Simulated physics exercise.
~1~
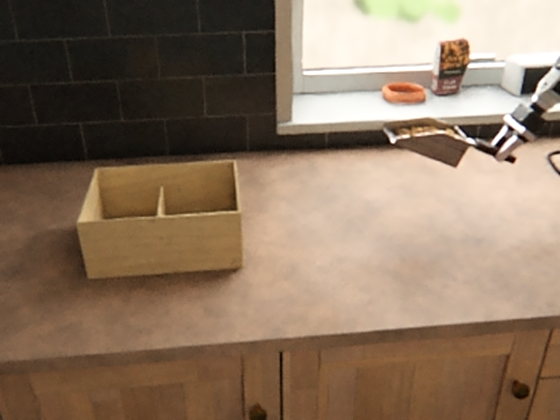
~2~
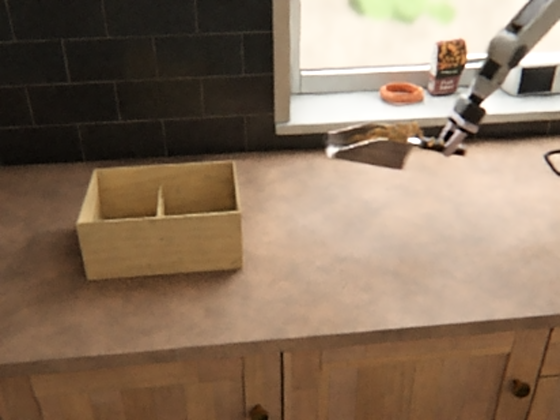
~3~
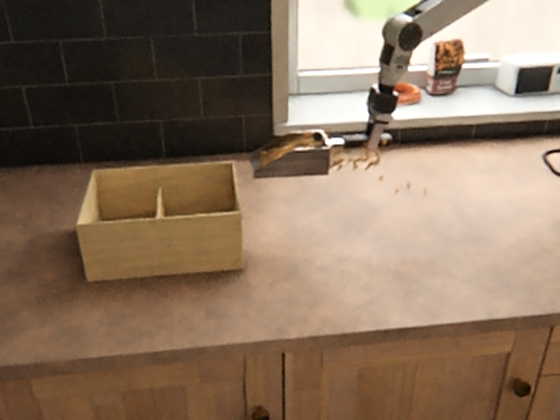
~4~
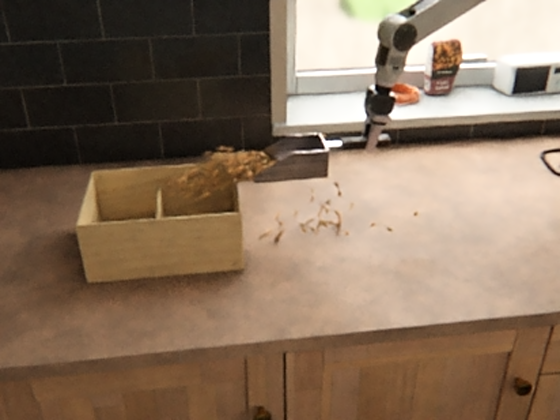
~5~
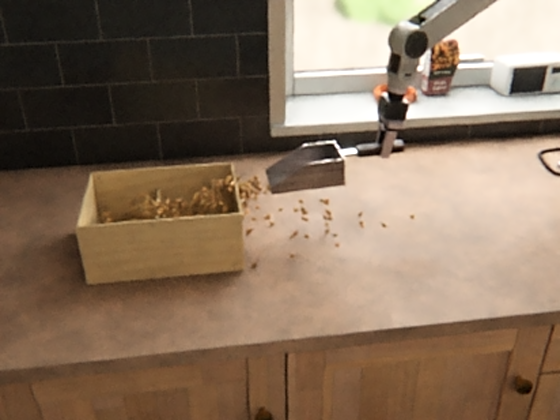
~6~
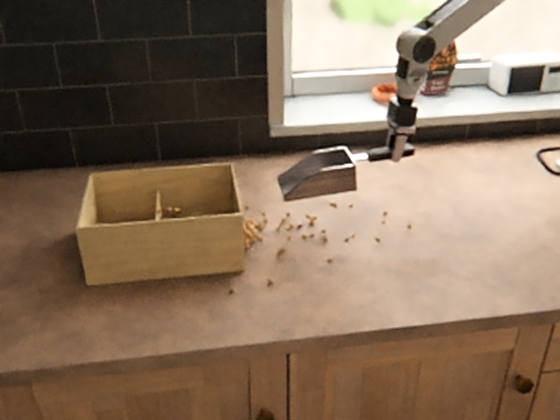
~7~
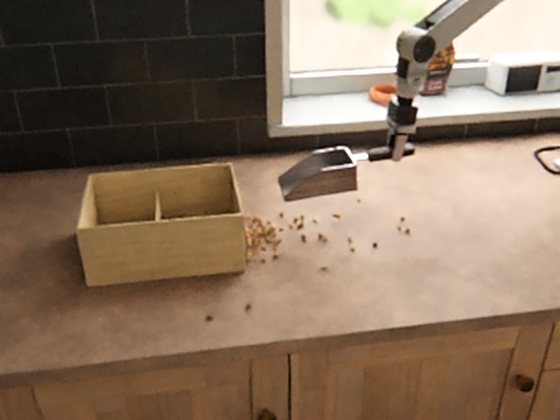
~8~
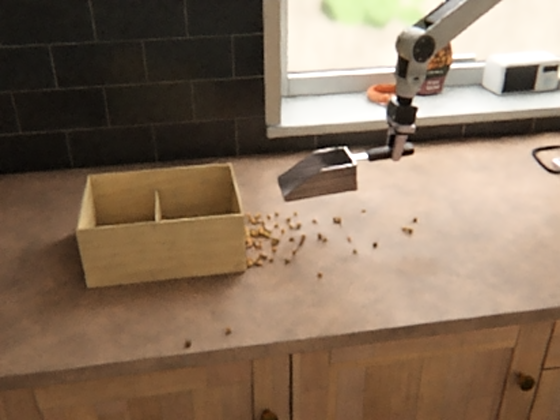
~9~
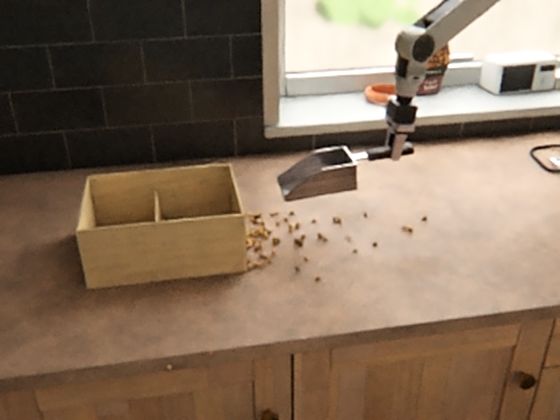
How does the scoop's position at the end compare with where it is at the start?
At the start the scoop is over the right side of the counter, in front of the window. By the end it is further left and slightly lower in view, much closer to the wooden box.
The video shows a robot arm swinging a loaded scoop left across a countertop toward a divided wooden box and tossing small brown pieces into and around it. The scoop then draws back slightly and stays still, with many pieces scattered beside the box.
